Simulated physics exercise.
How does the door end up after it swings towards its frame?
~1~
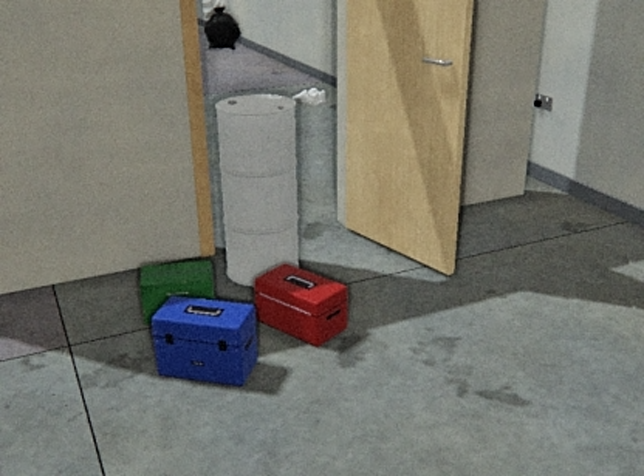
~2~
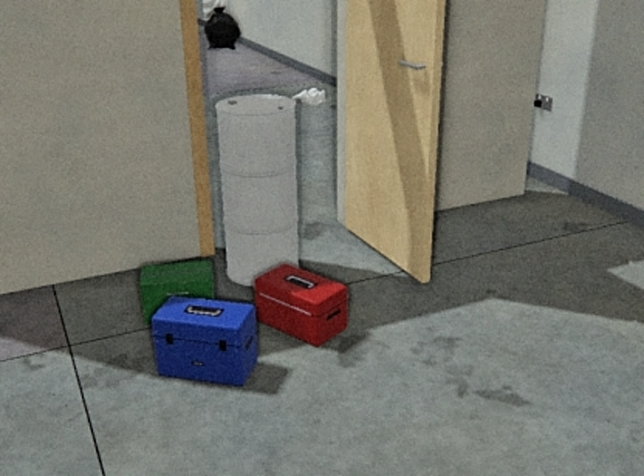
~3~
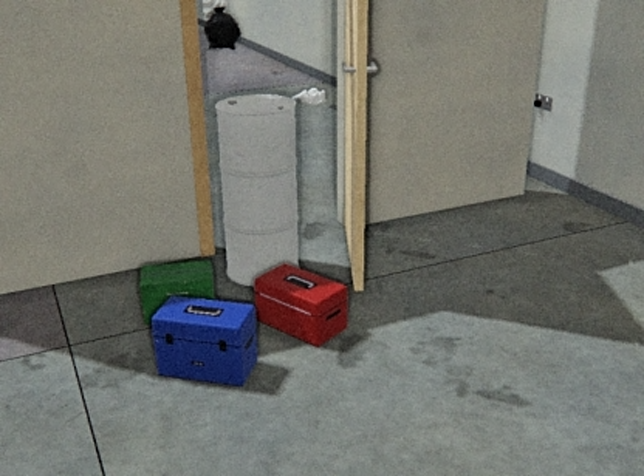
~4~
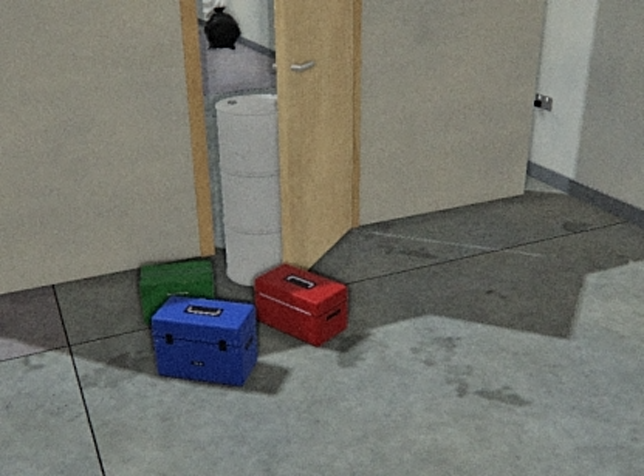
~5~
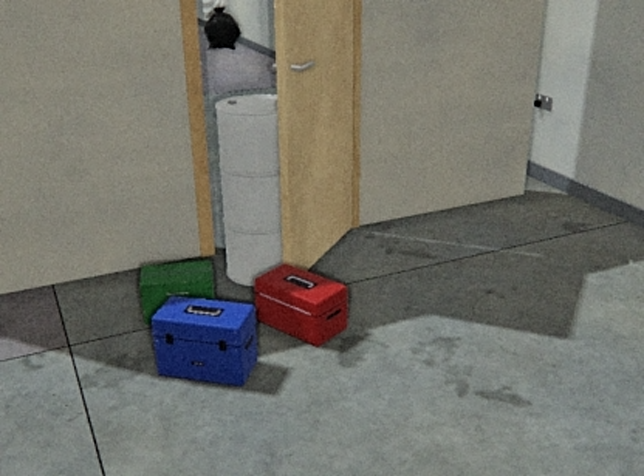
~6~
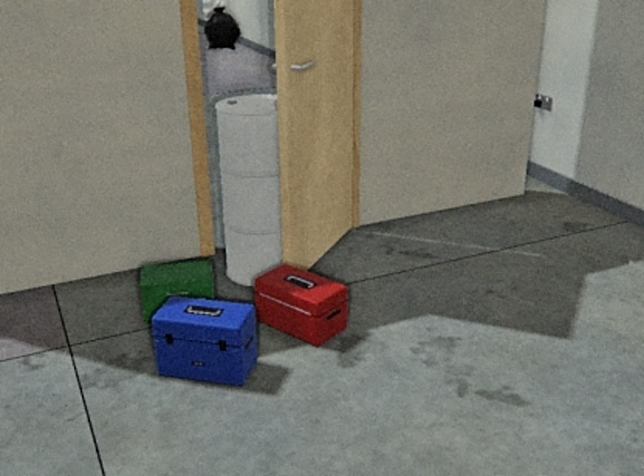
The door does not shut. It is blocked partway and stays partly open, with its edge at the white drum in the doorway.
